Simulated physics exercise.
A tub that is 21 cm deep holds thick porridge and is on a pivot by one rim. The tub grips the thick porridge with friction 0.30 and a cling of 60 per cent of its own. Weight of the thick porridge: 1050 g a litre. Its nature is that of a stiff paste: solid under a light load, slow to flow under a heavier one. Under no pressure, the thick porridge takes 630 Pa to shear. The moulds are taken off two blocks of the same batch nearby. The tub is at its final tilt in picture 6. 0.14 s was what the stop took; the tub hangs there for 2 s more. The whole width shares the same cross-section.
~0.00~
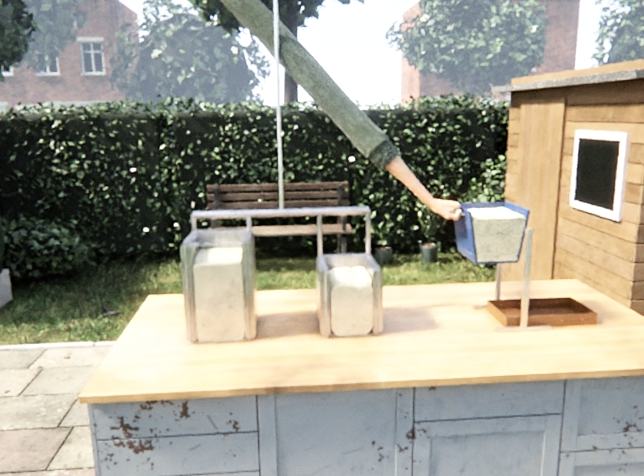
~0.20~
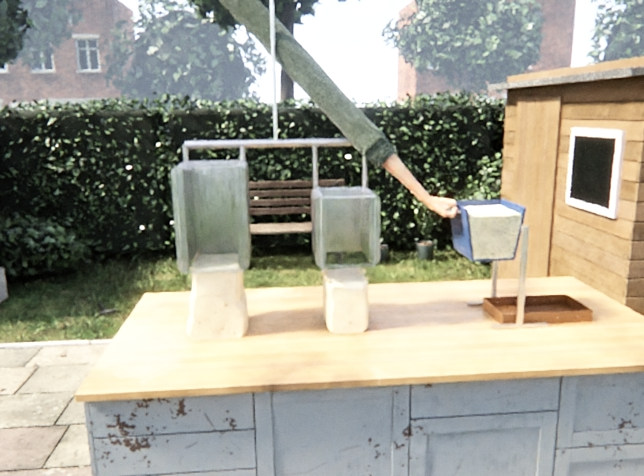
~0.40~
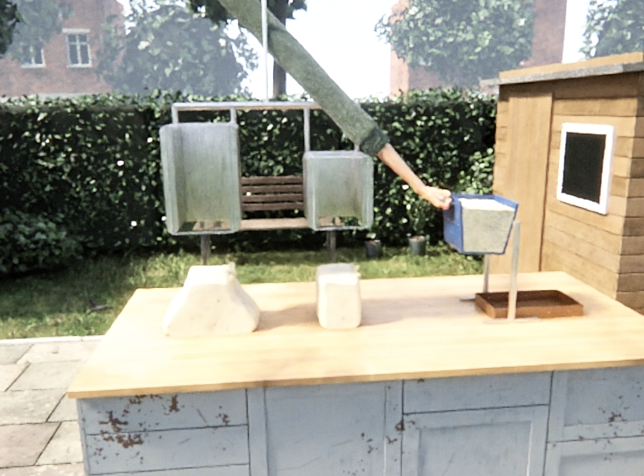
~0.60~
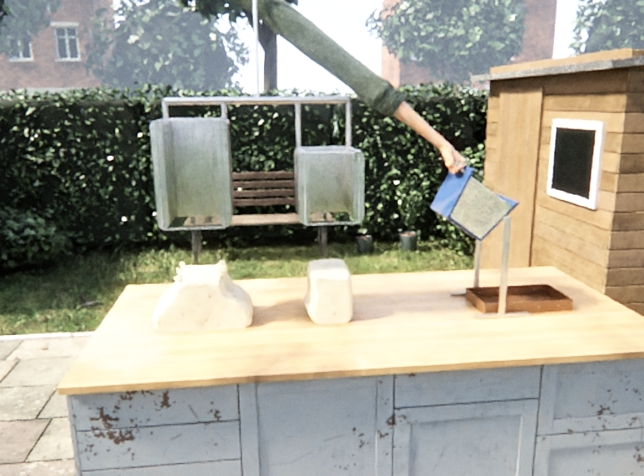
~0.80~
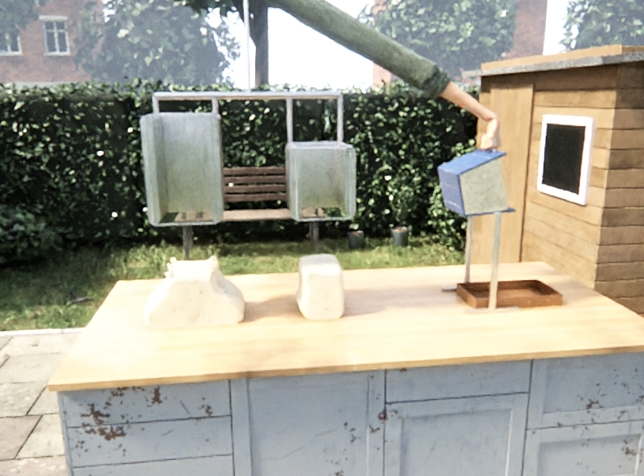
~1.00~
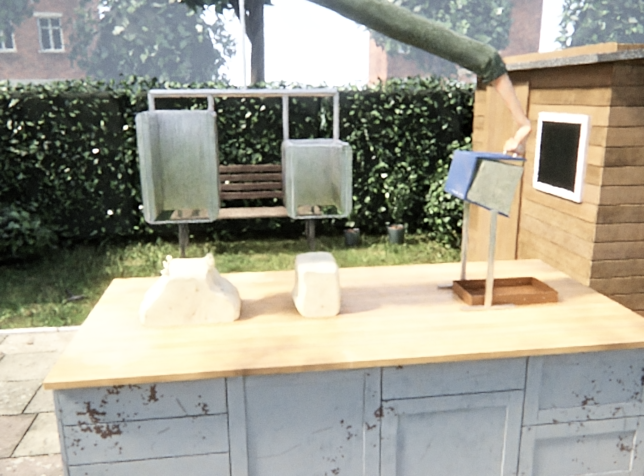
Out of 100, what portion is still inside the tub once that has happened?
I would say roughly 0 per cent remains in the tub.
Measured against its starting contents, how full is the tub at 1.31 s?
Roughly 25 per cent.
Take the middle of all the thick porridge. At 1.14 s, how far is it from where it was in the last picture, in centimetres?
The change is near 6 cm.
After 1.14 s, the tub is at 103 degrees and holds 73 %.
After 1.31 s, the tub is at 103 degrees and holds 23 %.
After 1.48 s, the tub is at 103 degrees and holds 0 %.
After 1.65 s, the tub is at 103 degrees and holds 0 %.
After 3.00 s, the tub is at 103 degrees and holds 0 %.
